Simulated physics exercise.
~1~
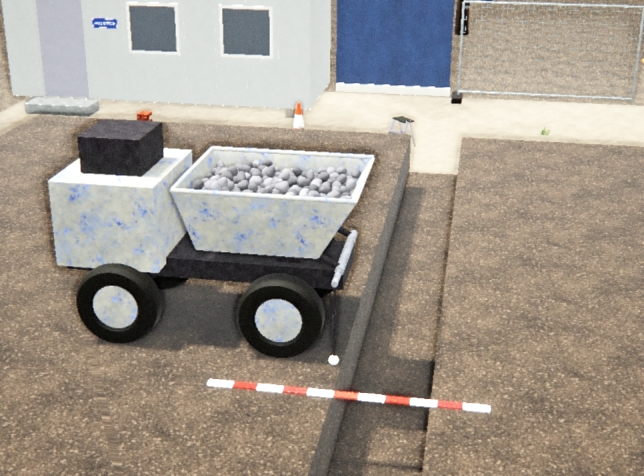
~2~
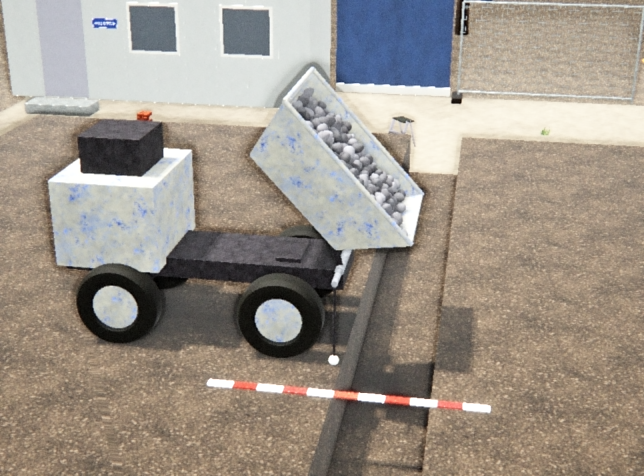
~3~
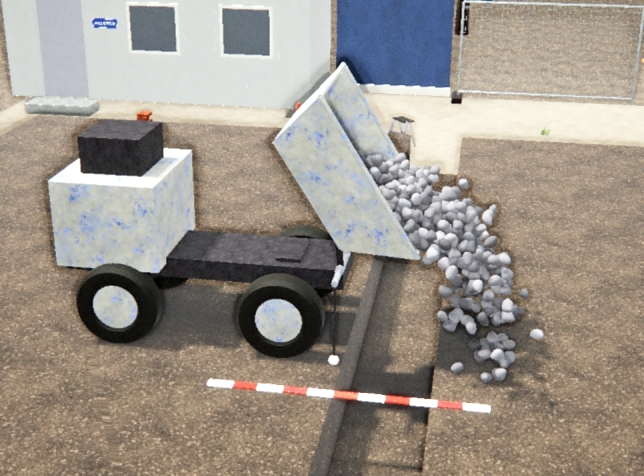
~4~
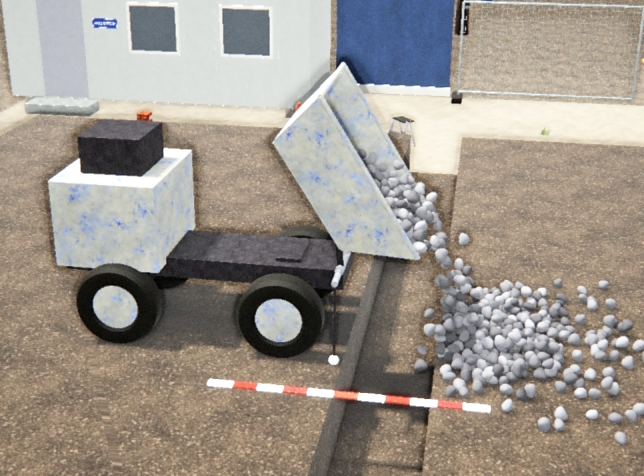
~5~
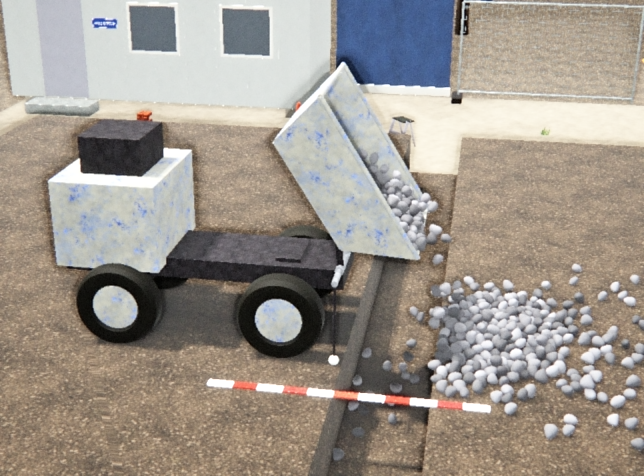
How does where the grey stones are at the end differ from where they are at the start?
At the start the stones are all heaped in the dumper's level skip, left of the trench. By the end many of them lie spread on the ground beyond the trench, lower and to the right, while some remain in the raised skip and a few are in the trench.
